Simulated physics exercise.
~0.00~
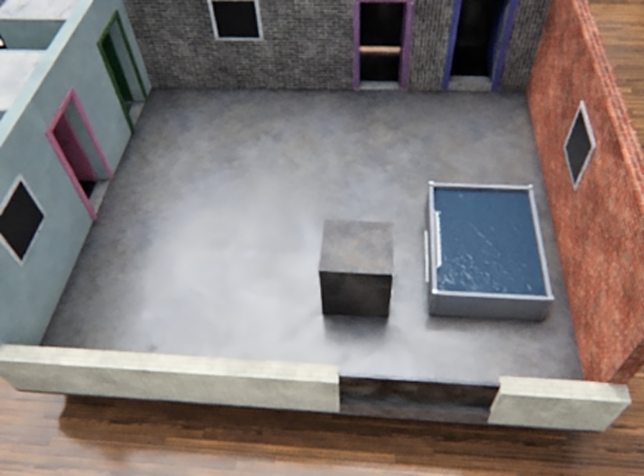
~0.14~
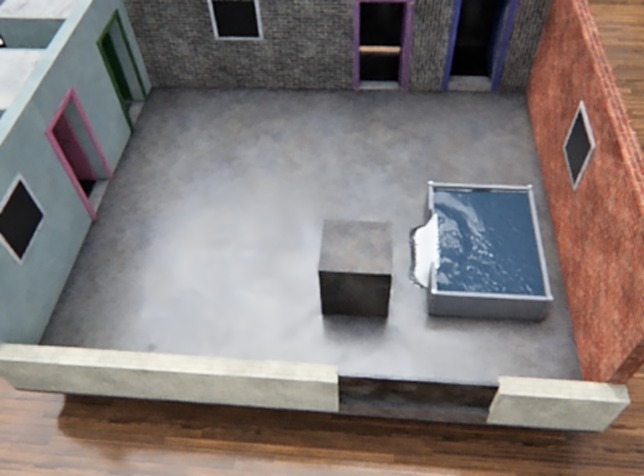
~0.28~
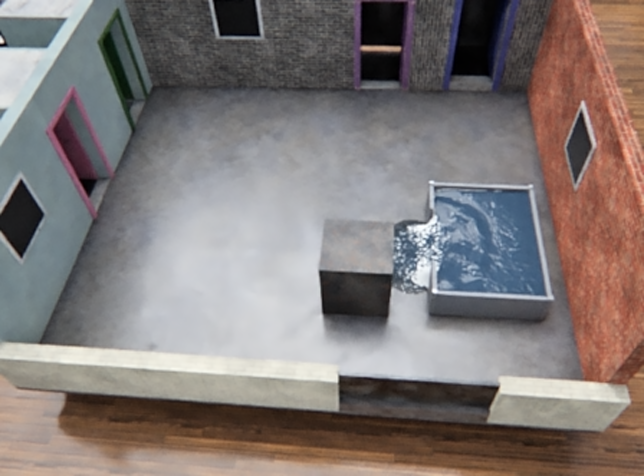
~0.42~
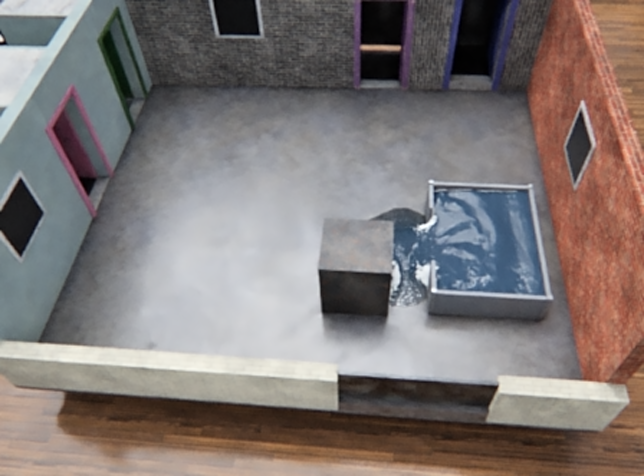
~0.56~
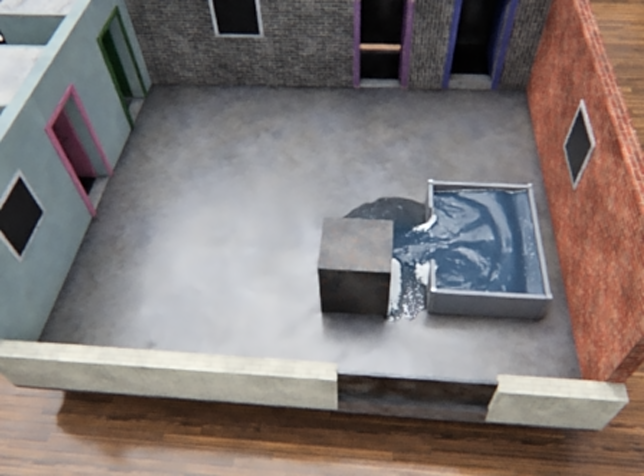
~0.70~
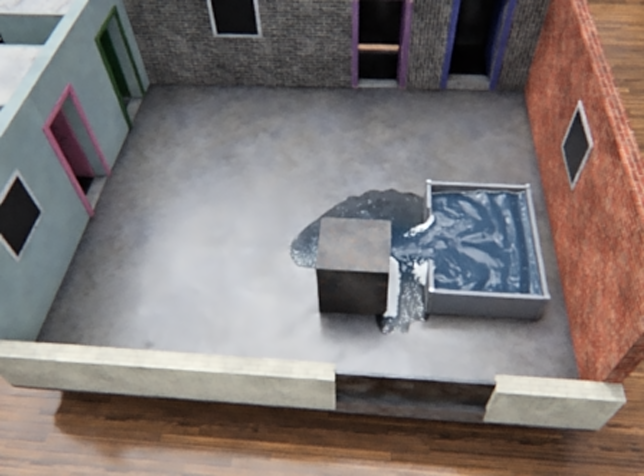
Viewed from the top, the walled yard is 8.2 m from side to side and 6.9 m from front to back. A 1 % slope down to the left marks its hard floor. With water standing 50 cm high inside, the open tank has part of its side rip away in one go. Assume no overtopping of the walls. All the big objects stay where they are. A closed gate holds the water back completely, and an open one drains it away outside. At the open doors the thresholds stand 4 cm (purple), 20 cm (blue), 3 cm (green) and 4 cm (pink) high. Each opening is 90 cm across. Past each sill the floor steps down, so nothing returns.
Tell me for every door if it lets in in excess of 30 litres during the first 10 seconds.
In the first 10 seconds the purple door does not let in over 30 litres; the blue door does not let in over 30 litres; the green door lets in over 30 litres; the pink door lets in over 30 litres.
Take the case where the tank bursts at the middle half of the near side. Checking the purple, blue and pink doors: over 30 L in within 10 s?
So purple ends up short of it, blue short of it, pink short of it.
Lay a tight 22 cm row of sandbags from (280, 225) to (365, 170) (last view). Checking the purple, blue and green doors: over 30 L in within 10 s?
At the purple door the limit is not reached, at the blue door it is not reached, and at the green door it is not reached.
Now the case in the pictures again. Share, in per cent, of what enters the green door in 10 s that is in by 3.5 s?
0 percent or so by then.
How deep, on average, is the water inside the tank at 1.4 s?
Some 34 cm on average.
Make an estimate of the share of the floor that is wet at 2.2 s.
Roughly 35 % of the floor.
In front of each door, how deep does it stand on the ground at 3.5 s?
Door by door, in cm: Purple reads 0, blue reads 0, green reads 5, pink reads 12.
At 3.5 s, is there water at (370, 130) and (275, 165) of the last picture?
Untouched, soaked.
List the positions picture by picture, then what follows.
The first frame shows still water, 50 cm deep, in the open tank at (485, 240).
In the second frame, the front is at (422, 284), 0.6 m from the gap at (431, 251); 0.2 m2 of floor is under water; 50 cm left at the back of the open tank.
In the third frame, the front is at (393, 279), 0.8 m from the gap at (432, 251); 0.8 m2 of floor is under water; 50 cm left at the back of the open tank.
In the fourth frame, the front is at a hidden place, 1.2 m from the gap at (431, 250); 1.5 m2 of floor is under water; 50 cm left at the back of the open tank.
In the fifth frame, the front is at a hidden place, 1.8 m from the gap at (431, 249); 2.2 m2 of floor is under water; 45 cm left at the back of the open tank.
In the sixth frame, water pours out at (429, 249) and has run 2.2 m, to (296, 244); typically 6 cm deep outside, 41 cm at the open tank's back.
After 1.4 s water covers 15 % of the floor and is deepest (30 cm) near (397, 275); purple door not reached, blue door not reached, green door not reached, pink door not reached.
After 2.2 s water covers 35 % of the floor and is deepest (24 cm) near (397, 275); purple door not reached, blue door not reached, green door not reached, pink door not reached.
After 3.5 s water covers 50 % of the floor and is deepest (19 cm) near (397, 275); purple door not reached, blue door not reached, green door 5 cm at the sill, 0 L in, pink door 12 cm at the sill, 36 L in.
After 6.0 s water covers 65 % of the floor and is deepest (12 cm) near (397, 275); purple door not reached, blue door not reached, green door 8 cm at the sill, 26 L in, pink door 9 cm at the sill, 85 L in.
After 10.0 s water covers 70 % of the floor and is deepest (8 cm) near (90, 219); purple door not reached, blue door not reached, green door 7 cm at the sill, 77 L in, pink door 7 cm at the sill, 113 L in.
